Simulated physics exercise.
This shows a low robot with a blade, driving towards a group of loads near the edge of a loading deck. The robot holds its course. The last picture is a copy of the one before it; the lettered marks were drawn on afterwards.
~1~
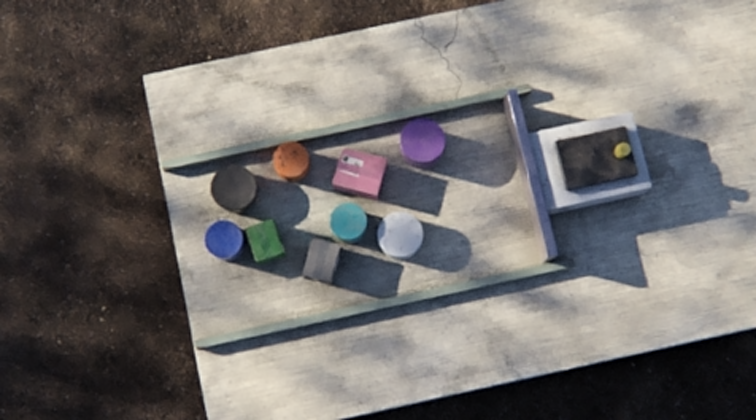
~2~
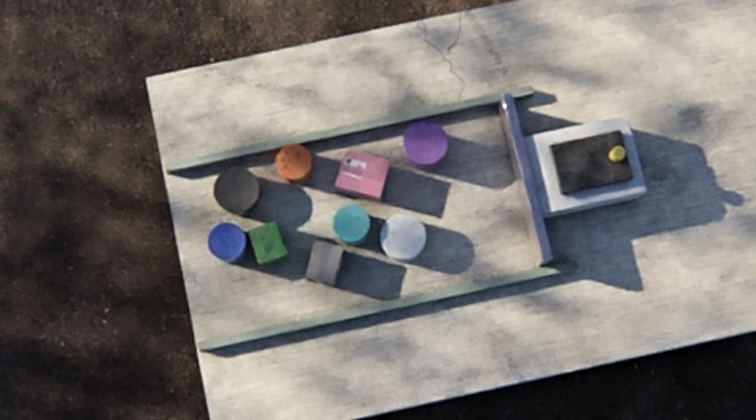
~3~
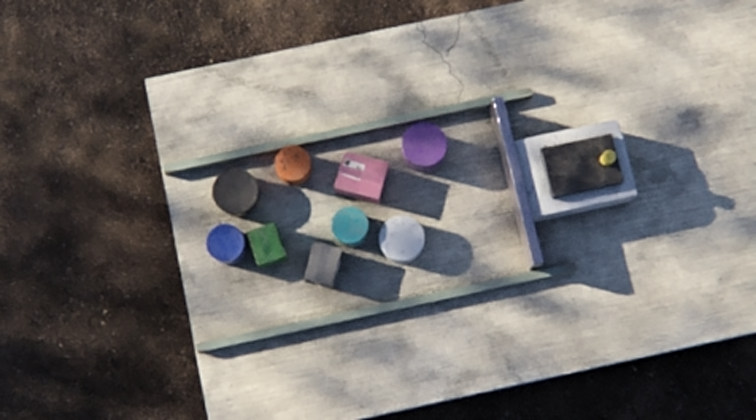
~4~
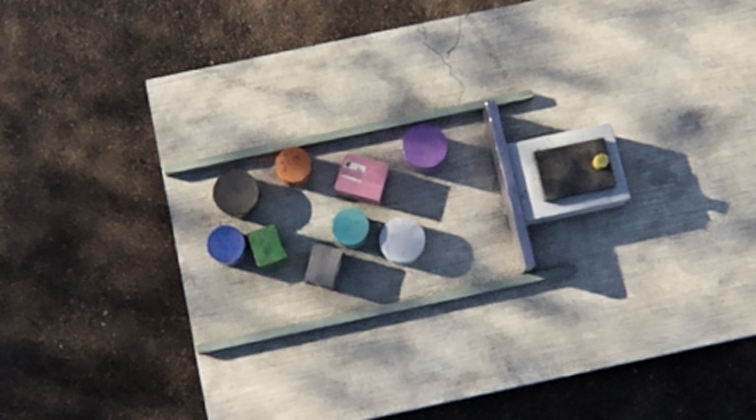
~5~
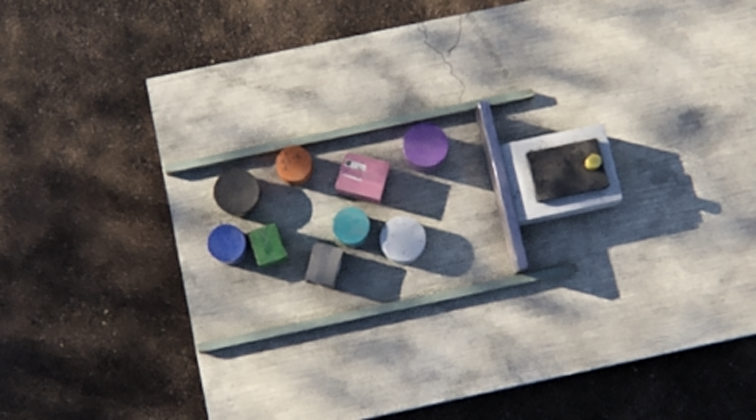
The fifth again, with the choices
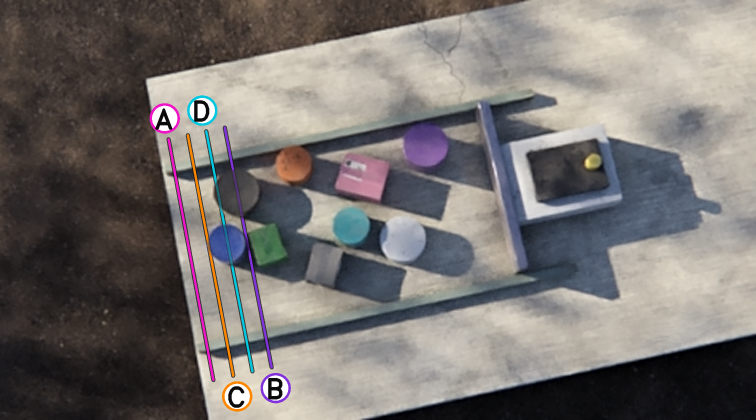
To begin with, a low white robot with a wide blade sits at the right of a pale deck, facing a cluster of colourful canisters and boxes between two thin rails. The robot then creeps steadily left, narrowing the gap to the purple and white canisters, while the loads stay still, untouched.
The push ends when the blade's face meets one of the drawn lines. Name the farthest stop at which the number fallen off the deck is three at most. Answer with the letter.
As far as mark B.
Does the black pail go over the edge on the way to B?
Yes.
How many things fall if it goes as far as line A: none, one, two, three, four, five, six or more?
In all, six or more.
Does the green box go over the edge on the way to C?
Yes.
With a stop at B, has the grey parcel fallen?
By then, no.
On the marked copy, A at (191, 257); B at (248, 245); C at (210, 253); D at (229, 249).
Following B. Soon after the start, robot (470, 190); purple pail (372, 160); pink box (331, 192).
Later, robot (378, 210); blue pail (202, 250); black pail (211, 202).
In the end, robot (307, 225); blue pail over the edge; black pail over the edge; three fallen.
As for the rest, A drops nine; C drops seven; D drops six.
